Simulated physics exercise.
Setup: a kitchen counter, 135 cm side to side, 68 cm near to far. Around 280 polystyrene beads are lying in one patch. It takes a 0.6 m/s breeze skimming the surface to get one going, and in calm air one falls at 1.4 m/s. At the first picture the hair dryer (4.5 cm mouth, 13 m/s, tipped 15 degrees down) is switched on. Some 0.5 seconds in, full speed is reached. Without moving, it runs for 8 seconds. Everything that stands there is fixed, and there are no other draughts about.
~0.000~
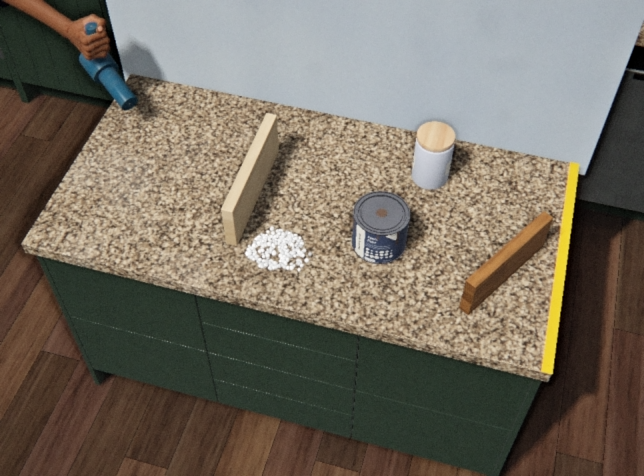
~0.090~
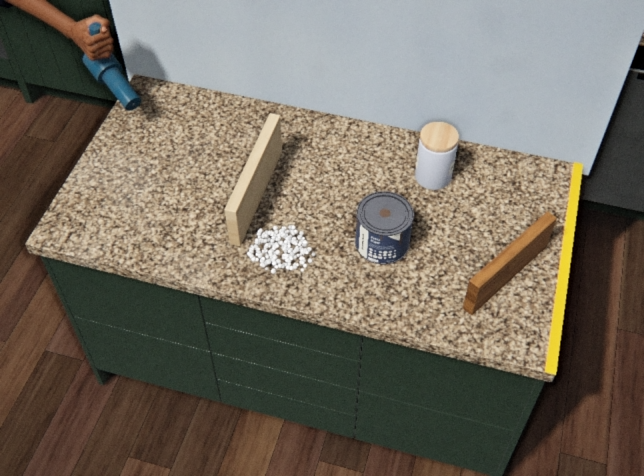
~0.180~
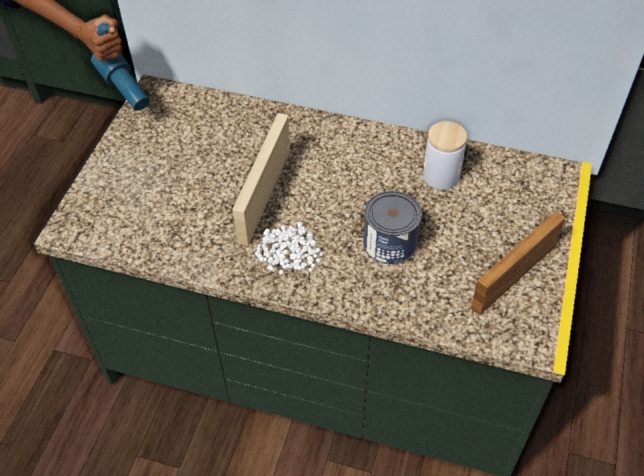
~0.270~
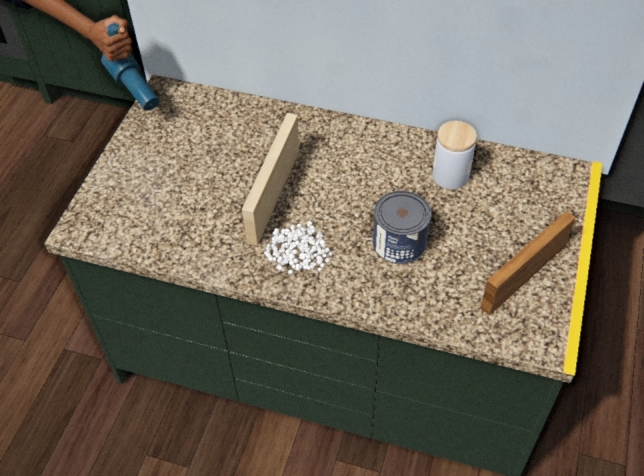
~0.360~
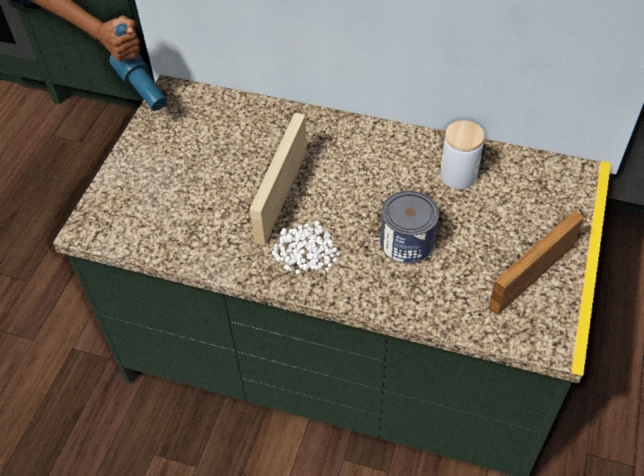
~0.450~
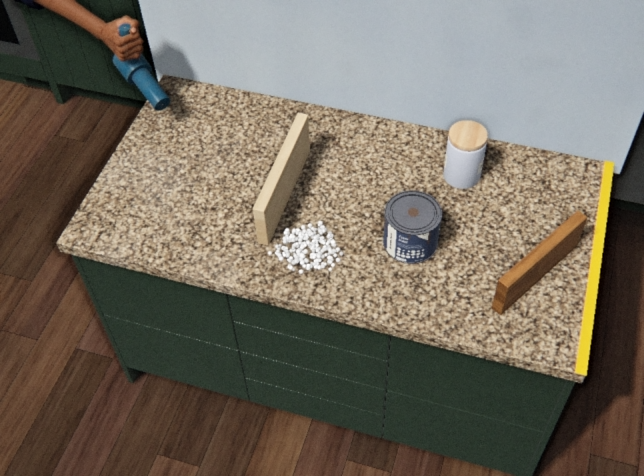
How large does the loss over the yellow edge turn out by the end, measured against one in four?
Odds are the amount swept past that edge ends up not above a quarter.
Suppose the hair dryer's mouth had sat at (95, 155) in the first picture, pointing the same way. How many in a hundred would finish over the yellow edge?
10 %.
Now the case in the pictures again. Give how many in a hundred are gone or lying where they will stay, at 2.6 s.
It comes out at some 80 %.
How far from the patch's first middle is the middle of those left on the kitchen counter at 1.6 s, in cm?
The centre sits some 0 cm from where it began.
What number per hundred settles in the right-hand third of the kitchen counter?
0 %.
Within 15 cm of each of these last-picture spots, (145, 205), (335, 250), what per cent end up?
Estimates in listed order: 0 %; 90 %.
After 1.6 s, 0 % are over the yellow edge; the middle of those still in play is near (310, 247); 79 % have settled or left.
After 2.6 s, 0 % are over the yellow edge; the middle of those still in play is near (310, 247); 80 % have settled or left.
After 4.4 s, 0 % are over the yellow edge; the middle of those still in play is near (310, 247); 82 % have settled or left.
After 8.0 s, at the end, 0 % are over the yellow edge; the middle of those still in play is near (310, 247).
